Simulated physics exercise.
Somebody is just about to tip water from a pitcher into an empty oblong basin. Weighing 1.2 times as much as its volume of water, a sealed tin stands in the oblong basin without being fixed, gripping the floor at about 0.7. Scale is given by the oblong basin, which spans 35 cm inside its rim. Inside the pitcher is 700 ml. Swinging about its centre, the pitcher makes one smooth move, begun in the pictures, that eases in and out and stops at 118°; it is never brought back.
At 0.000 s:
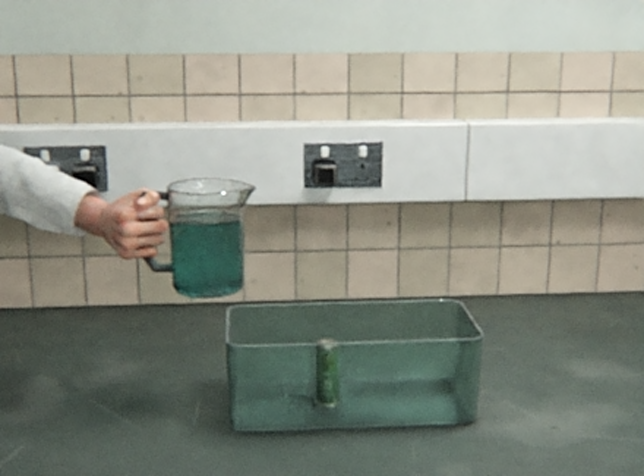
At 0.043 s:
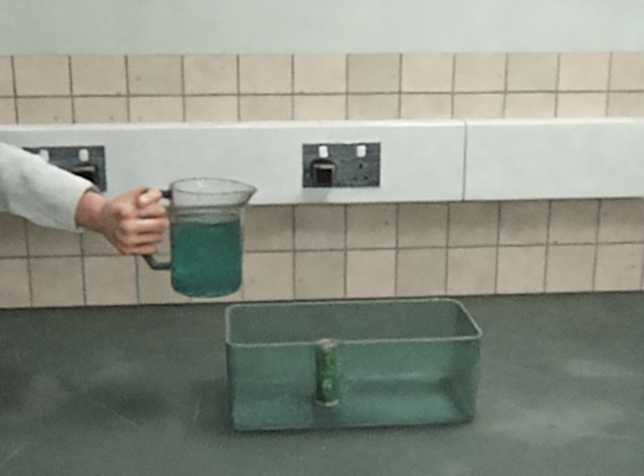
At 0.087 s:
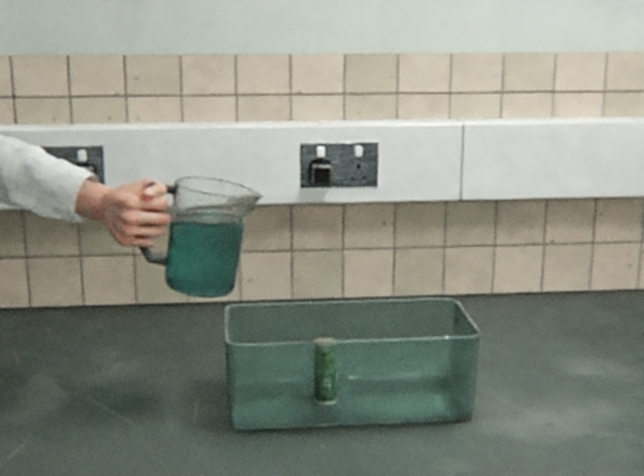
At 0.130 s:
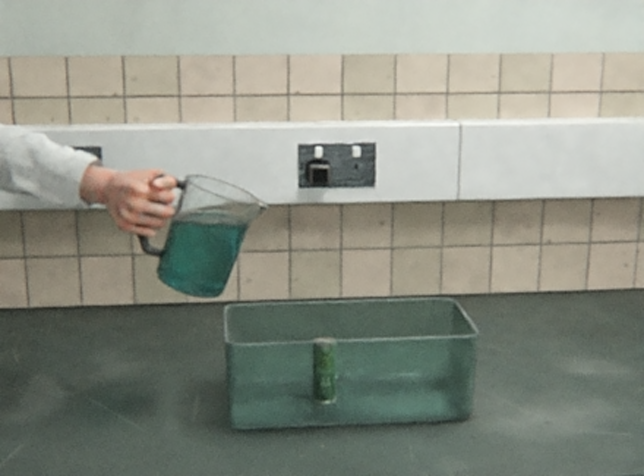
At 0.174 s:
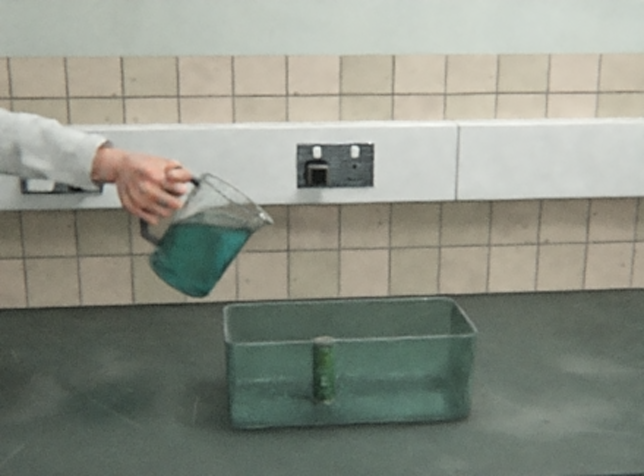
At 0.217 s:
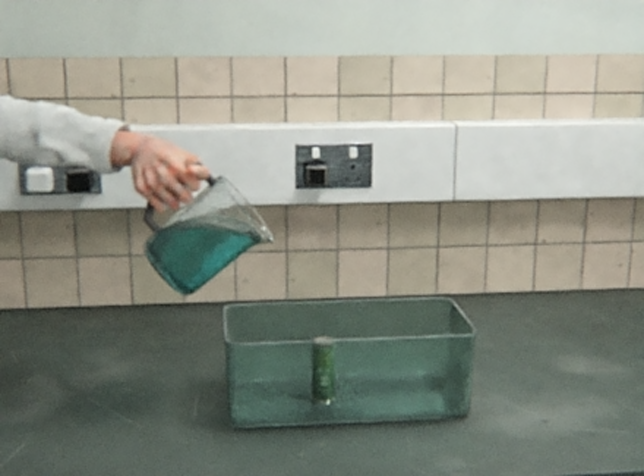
A hand tilting a glass pitcher of blue-green water steadily rightward above an oblong clear basin with a green tin inside.
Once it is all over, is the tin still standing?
Yes. It manages to stay erect.
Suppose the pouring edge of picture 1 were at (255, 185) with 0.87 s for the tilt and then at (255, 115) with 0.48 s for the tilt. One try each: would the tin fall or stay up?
The tin overturns the first time and overturns the second time.
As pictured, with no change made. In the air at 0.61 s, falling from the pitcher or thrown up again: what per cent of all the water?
10 in a hundred, give or take.
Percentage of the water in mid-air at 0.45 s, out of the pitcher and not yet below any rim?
Share: Roughly 22 per cent.
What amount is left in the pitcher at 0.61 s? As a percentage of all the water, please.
10 %.
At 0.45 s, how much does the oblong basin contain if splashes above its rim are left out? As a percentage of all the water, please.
I'd put it near 24 percent.
After 0.45 s the tilt is 117° and 54 per cent is still to pour; the tin stands where it began.
After 0.61 s the tilt is 118° and 10 per cent is still to pour; the tin stands 1 cm from where it began.
After 0.79 s the tilt is 118° and 0 per cent is still to pour; the tin stands 1 cm from where it began.
After 0.98 s the tilt is 118° and 0 per cent is still to pour; the tin stands 1 cm from where it began.
In the end the tin stands 1 cm from where it began.
